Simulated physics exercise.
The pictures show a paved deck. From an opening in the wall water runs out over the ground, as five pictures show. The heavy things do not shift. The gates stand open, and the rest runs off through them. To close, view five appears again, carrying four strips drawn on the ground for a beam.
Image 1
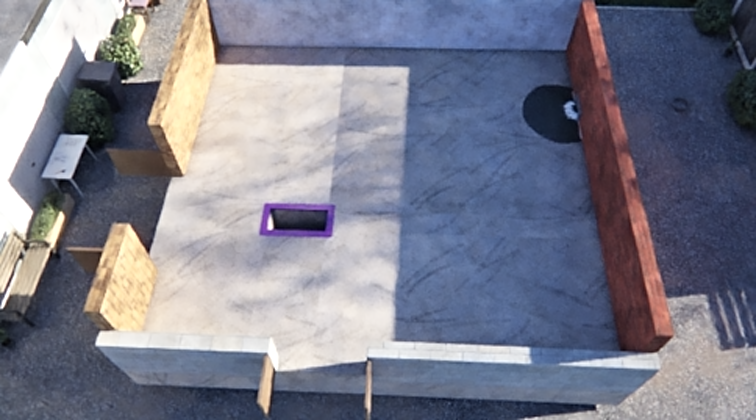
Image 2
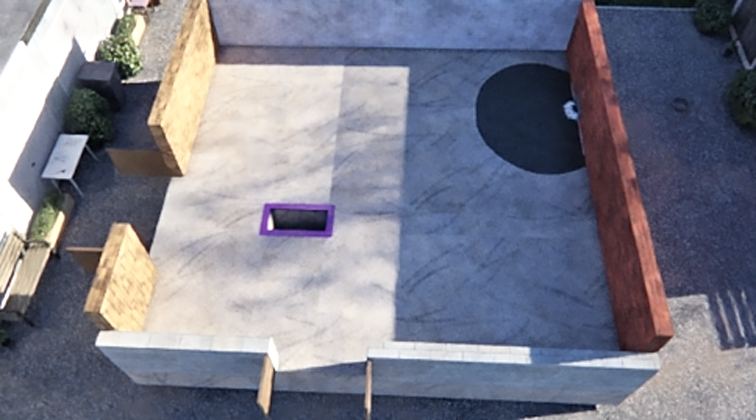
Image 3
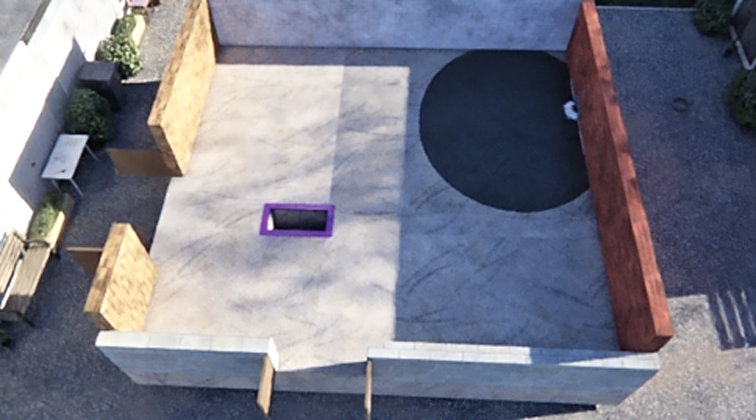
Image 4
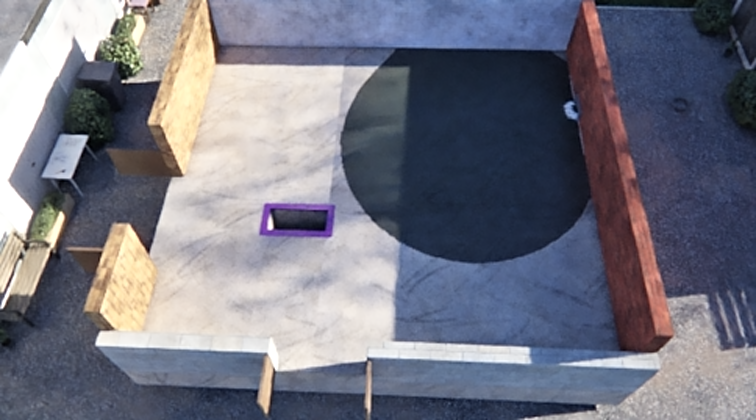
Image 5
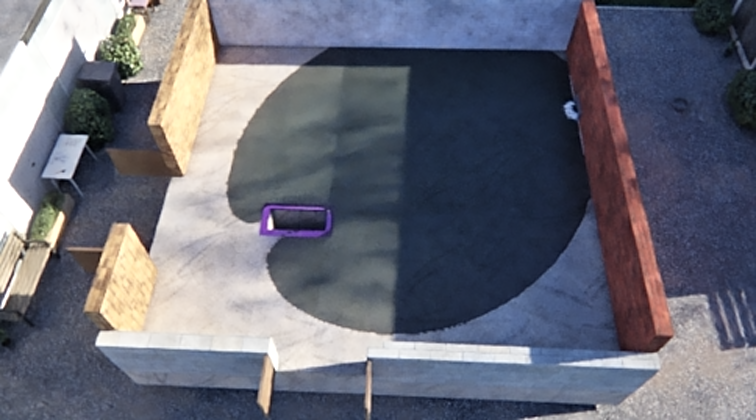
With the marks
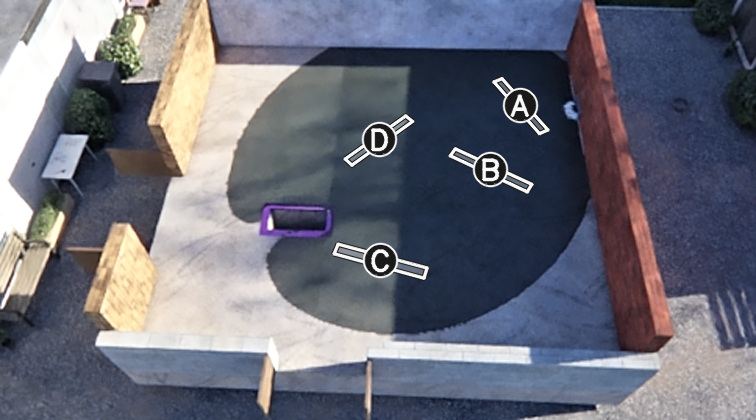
A dark sheet of water spreads across a pale paved deck, seen from high above and walled in tan, white and brick red, with gaps at the left and front. A purple-rimmed gully sits left of centre, and a small white outfall marks the red right wall. From there the water widens steadily leftward and forward, finally curling around the gully and entering it, while the camera stays still.
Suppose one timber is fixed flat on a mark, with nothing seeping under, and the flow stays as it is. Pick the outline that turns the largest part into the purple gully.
Choose C.
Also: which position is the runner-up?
Here it is position D.
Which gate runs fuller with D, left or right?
The left gate.
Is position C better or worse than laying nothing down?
Better.
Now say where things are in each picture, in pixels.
Outfall at (578, 108); purple gully at (298, 220); open gate at (323, 358); open gate at (172, 221); water covers 2 % of the ground and shows as far out as (529, 103); purple gully still dry.
Water covers 9 % of the ground and shows as far out as (479, 113); purple gully still dry.
Water covers 20 % of the ground and shows as far out as (425, 140); purple gully still dry.
Water covers 38 % of the ground and shows as far out as (371, 213); purple gully still dry.
Water covers 63 % of the ground and shows as far out as (232, 177); purple gully taking water.
On the marked copy, A from (498, 80) to (543, 131); B from (452, 152) to (529, 188); C from (336, 248) to (425, 273); D from (348, 162) to (409, 118).
For position A, about 13 % of the stream runs into the purple gully, about 85 % out by the gates.
For position B, about 16 % of the stream runs into the purple gully, about 81 % out by the gates.
For position C, about 35 % of the stream runs into the purple gully, about 62 % out by the gates.
For position D, about 23 % of the stream runs into the purple gully, about 76 % out by the gates.
